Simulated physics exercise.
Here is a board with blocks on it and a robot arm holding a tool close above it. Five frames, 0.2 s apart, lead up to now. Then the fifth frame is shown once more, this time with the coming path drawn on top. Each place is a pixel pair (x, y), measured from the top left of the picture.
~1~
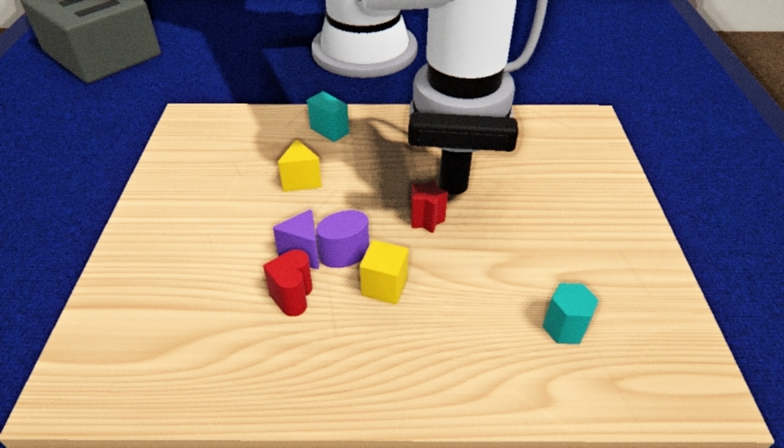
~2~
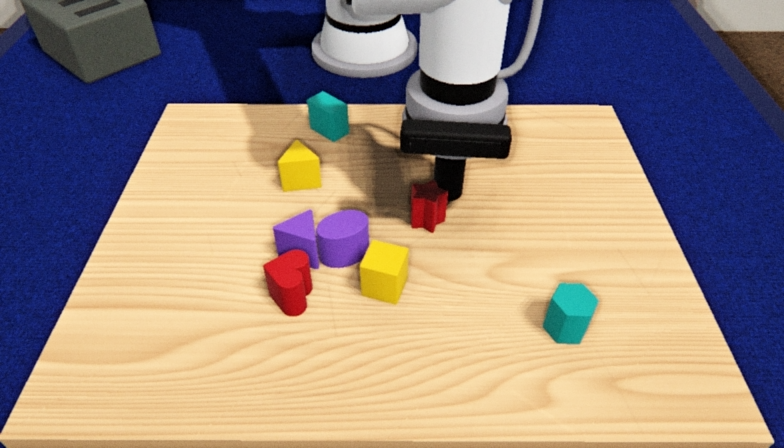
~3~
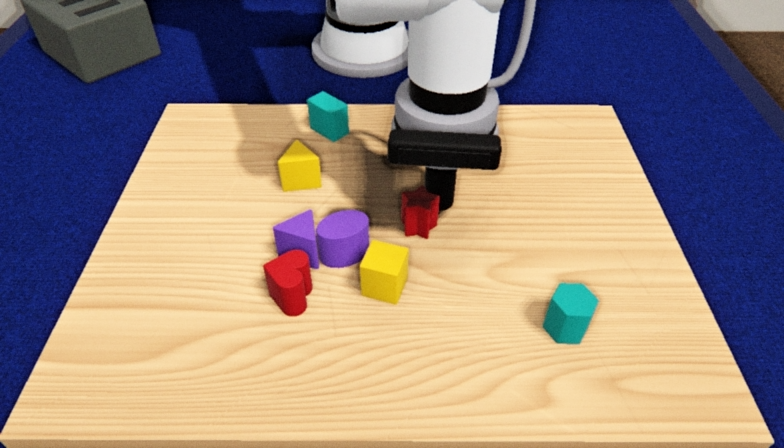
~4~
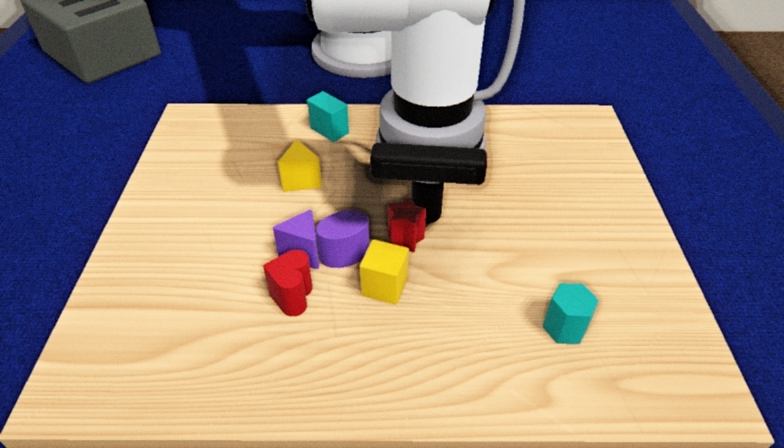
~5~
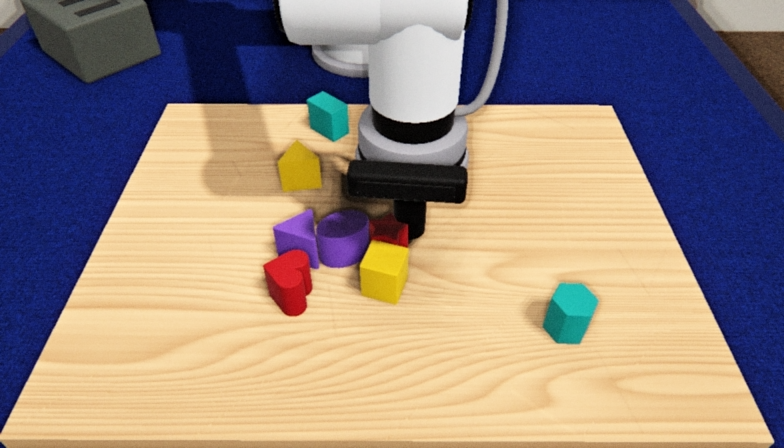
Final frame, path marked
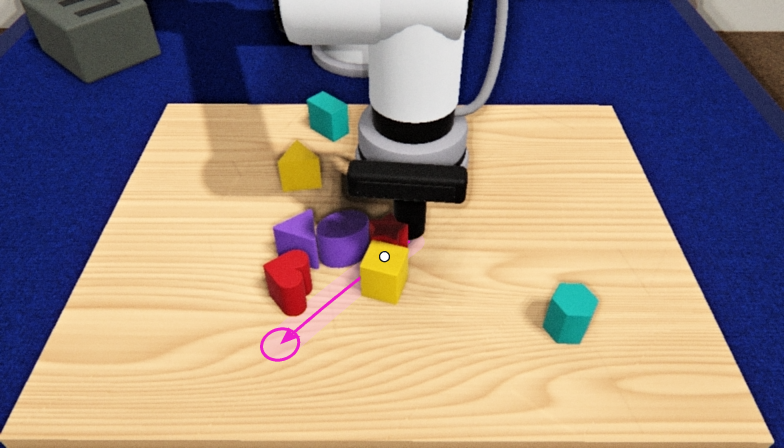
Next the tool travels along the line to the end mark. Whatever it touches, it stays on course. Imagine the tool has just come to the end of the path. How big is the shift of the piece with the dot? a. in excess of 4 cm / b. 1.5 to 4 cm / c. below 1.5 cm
Correct choice: B.
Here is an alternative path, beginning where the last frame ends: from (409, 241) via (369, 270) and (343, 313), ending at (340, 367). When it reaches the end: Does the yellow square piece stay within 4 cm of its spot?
Short answer: No.
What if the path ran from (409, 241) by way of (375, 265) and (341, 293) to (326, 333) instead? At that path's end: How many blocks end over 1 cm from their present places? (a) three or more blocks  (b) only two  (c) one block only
The correct letter is a.
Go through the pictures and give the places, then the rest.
In the first picture, tip of the tool at (454, 186), middles of tops, red heart-shaped block at (287, 267), purple three-sided block at (299, 225), purple oval at (342, 224), yellow square piece at (385, 257), red star at (428, 191).
In the second picture, tool at (448, 192), nothing pushed.
In the third picture, tool at (439, 201), red star at (420, 197).
In the fourth picture, tool at (426, 214), red star at (406, 210).
In the fifth picture, tool at (409, 229), red heart-shaped block at (287, 267), purple three-sided block at (299, 225), purple oval at (342, 224), yellow square piece at (385, 257), red star at (387, 226).
The line goes from (409, 241) to (280, 344); the dot is on the yellow square piece.
The first path, step by step. One third of the way, tool at (369, 259); purple three-sided block at (275, 223), turned 40° clockwise; purple oval at (309, 236), turned 25° clockwise; yellow square piece at (369, 281), turned 55° anticlockwise; red star at (342, 257).
Two thirds of the way, tool at (325, 293); red heart-shaped block at (268, 275), turned 30° clockwise; purple three-sided block at (275, 223), turned 40° clockwise; purple oval at (309, 236), turned 25° clockwise; yellow square piece at (369, 282), turned 60° anticlockwise; red star at (293, 292).
At the end, tool at (277, 332); red heart-shaped block at (248, 284), turned 90° clockwise; purple three-sided block at (275, 223), turned 40° clockwise; purple oval at (309, 236), turned 25° clockwise; yellow square piece at (369, 282), turned 60° anticlockwise; red star at (230, 314), turned 80° clockwise.
